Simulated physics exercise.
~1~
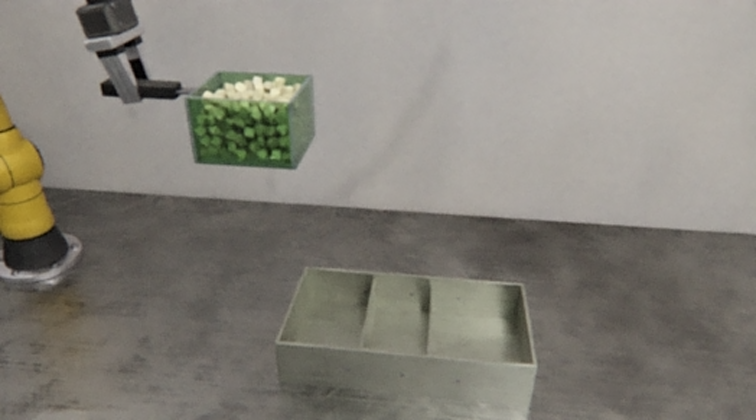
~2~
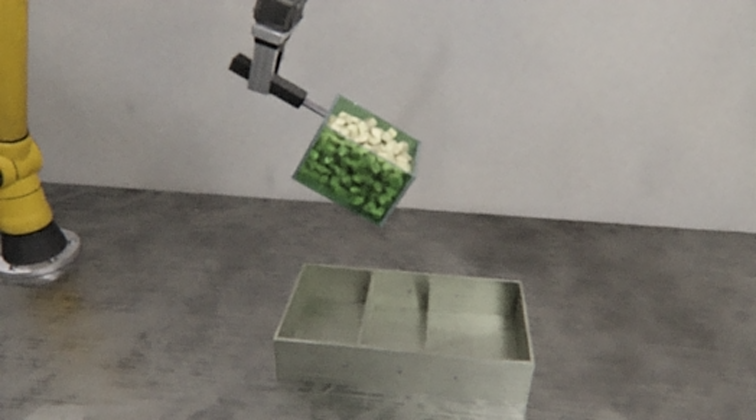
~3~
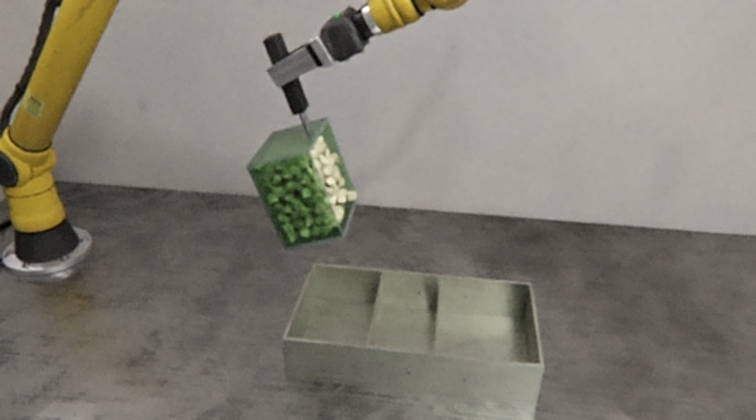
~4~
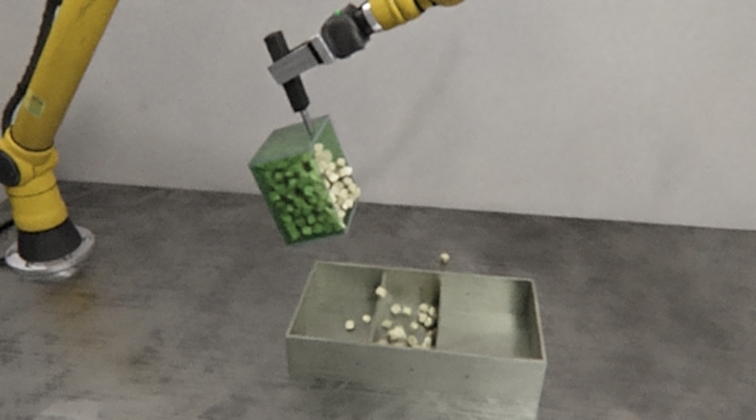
A green, see-through box filled with green and cream vegetable dice hangs from the gripper of a yellow robot arm, above a grey floor and before a pale wall, viewed from the side and slightly above. An open, grey-green tray divided into three parts sits below it, toward the right. The arm carries the box rightward and begins to tip it, then tilts it steeply until the cream pieces lean at its right side. Some cream dice spill down and scatter, mostly in the tray's middle part, while one is still in the air and most remain in the tilted box.
